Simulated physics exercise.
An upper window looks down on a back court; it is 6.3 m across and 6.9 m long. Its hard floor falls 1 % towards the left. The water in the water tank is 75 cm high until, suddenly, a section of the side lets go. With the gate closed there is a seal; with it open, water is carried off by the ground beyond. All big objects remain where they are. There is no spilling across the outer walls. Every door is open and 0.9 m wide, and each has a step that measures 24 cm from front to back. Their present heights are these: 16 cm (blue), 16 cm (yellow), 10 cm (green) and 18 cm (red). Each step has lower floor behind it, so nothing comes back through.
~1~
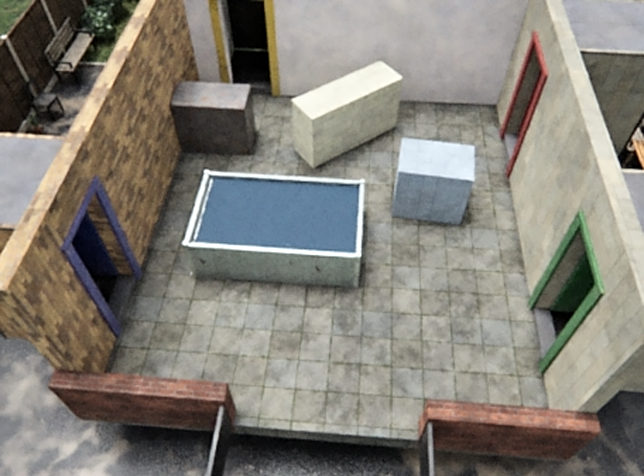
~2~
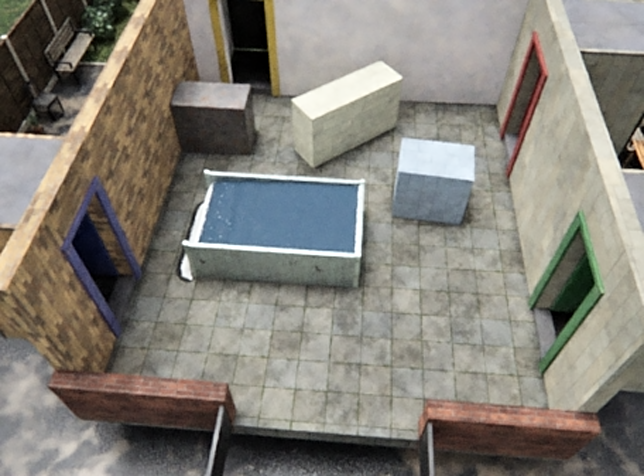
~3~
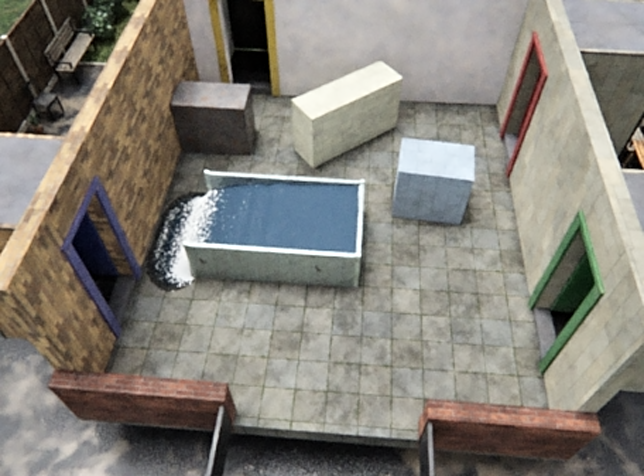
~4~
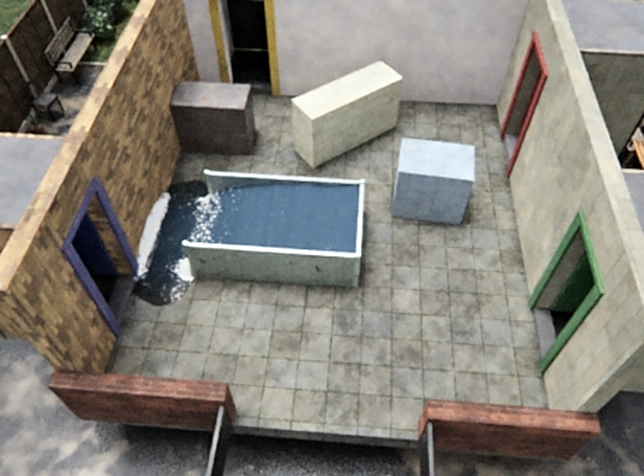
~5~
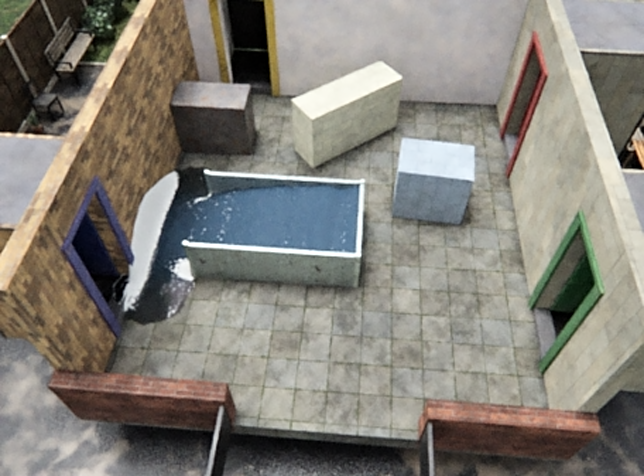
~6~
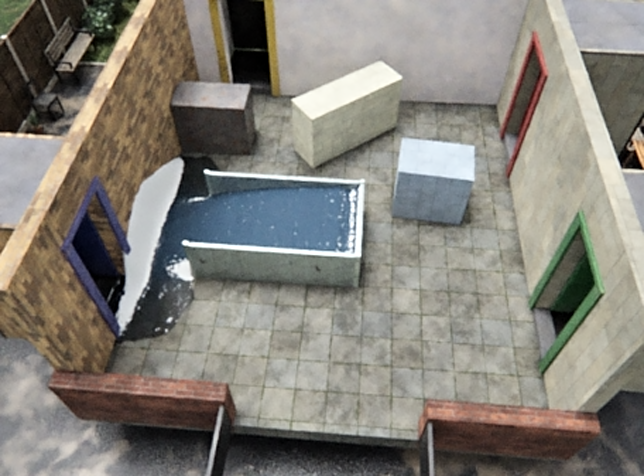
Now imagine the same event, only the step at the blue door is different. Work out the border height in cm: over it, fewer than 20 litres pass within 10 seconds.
Border at about 24 cm.
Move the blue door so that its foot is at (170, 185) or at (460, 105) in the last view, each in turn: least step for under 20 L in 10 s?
You'd want about 30 cm there first, then about 7.5 cm.
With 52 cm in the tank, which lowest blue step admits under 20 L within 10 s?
A step of about 16 cm does it.
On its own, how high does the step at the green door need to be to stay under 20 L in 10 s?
Roughly 10.5 cm at the green door.
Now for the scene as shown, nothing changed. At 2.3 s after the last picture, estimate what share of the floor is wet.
Some 45 per cent is wet.
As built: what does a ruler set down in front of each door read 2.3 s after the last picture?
Centimetres: Blue = 20, yellow = 6, green = 0, red = 0.
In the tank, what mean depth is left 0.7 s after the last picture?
About 42 centimetres on average.
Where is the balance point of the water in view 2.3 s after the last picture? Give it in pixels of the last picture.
About (232, 245).
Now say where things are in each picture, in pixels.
In the first picture, the water tank at (278, 215) is whole and still, 75 cm deep; the blue door at (109, 267) is dry.
In the second picture, water pours out at (204, 227) and has run 0.3 m, to (181, 270); about 7 cm deep outside, 75 cm at the back.
In the third picture, the front is at (158, 242), 0.8 m from the gap at (205, 230); 1.3 m2 of floor is wet, 75 cm left at the back.
In the fourth picture, water pours out at (205, 231) and has run 1.0 m, to (134, 289); about 16 cm deep outside, 75 cm at the back.
In the fifth picture, the gap is at (205, 232), the front 1.3 m out at (125, 315); the back of the water tank holds 74 cm.
In the sixth picture, the front is at (117, 339), 1.6 m from the gap at (205, 232); 2.7 m2 of floor is wet, 64 cm left at the back; water is at the blue door at (109, 267).
Then, 0.7 s after the last picture water covers 15 % of the floor, deepest (56 cm) near (160, 245); 26 cm at the blue door, 13 litres in over its 16 cm step.
Then, 2.3 s after the last picture water covers 45 % of the floor, deepest (37 cm) near (178, 163); 20 cm at the blue door, 63 litres in over its 16 cm step.
Then, 9.3 s after the last picture water covers 95 % of the floor, deepest (12 cm) near (466, 222); 7 cm at the blue door, 70 litres in over its 16 cm step.
At the blue door as built, the water peaked near 32 cm, by the last picture.
With a step of 20 cm, 41 litres would have come in within the 10 s; with 27 cm, 12 litres. So under 20 litres takes about 24 cm.
